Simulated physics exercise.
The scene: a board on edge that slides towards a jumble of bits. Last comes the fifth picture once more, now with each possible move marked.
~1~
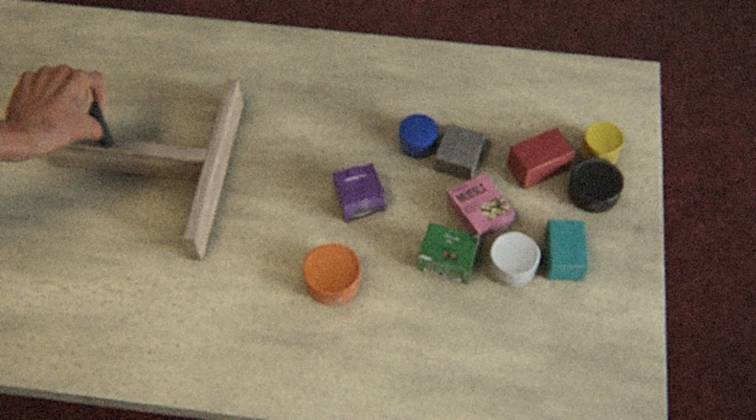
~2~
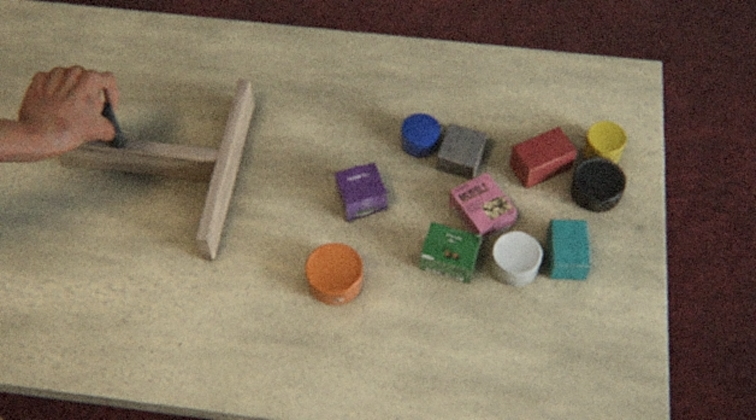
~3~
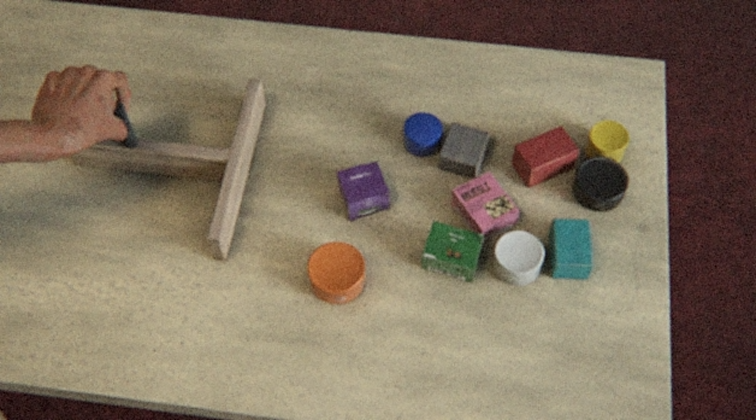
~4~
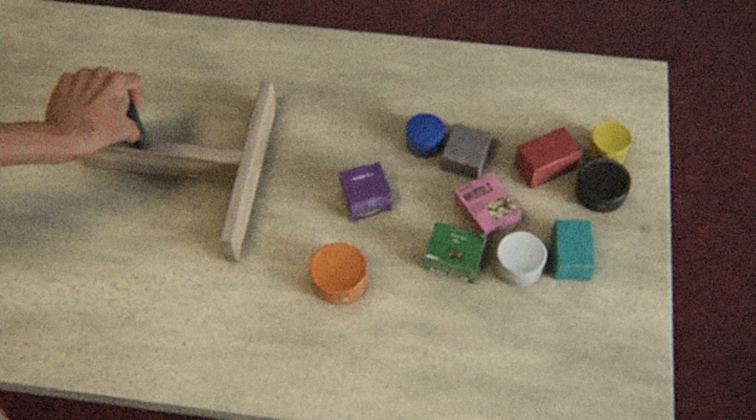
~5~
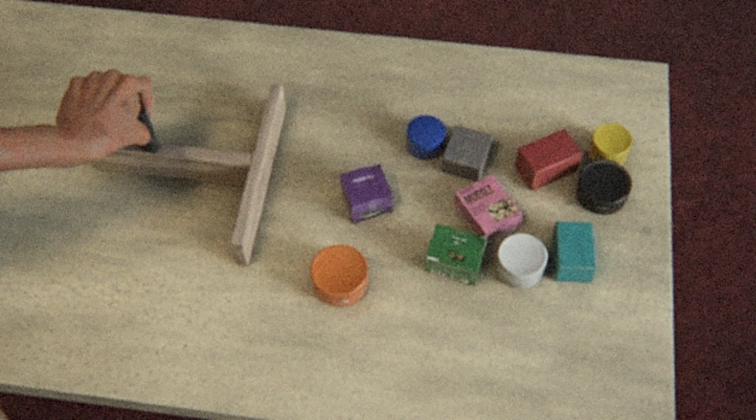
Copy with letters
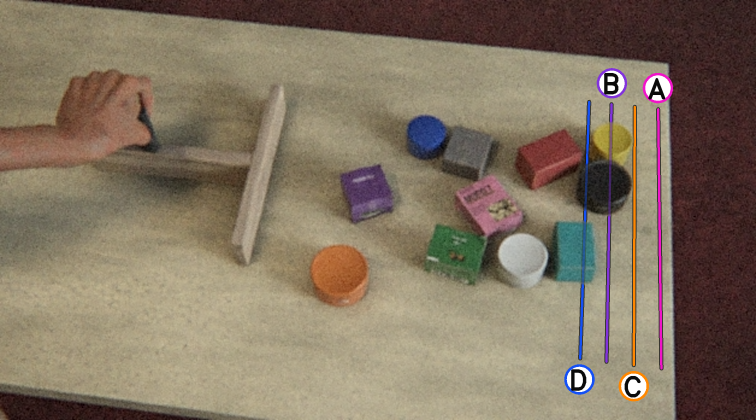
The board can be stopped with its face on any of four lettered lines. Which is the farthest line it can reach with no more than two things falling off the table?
At D, and not beyond.
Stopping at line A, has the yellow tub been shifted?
Yes.
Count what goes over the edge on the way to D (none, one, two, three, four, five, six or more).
In all, two.
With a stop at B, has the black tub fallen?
Yes.
On the marked copy, A at (660, 228); B at (609, 223); C at (634, 225); D at (585, 220).
With D. Early on, board (374, 172); orange tub (389, 290); purple packet (399, 205).
Further on, board (493, 186); black tub (619, 189); turquoise block (613, 257).
At the end, board (587, 196); turquoise block over the edge; black tub over the edge; two fallen.
As for the rest, A drops ten; B drops six; C drops six.
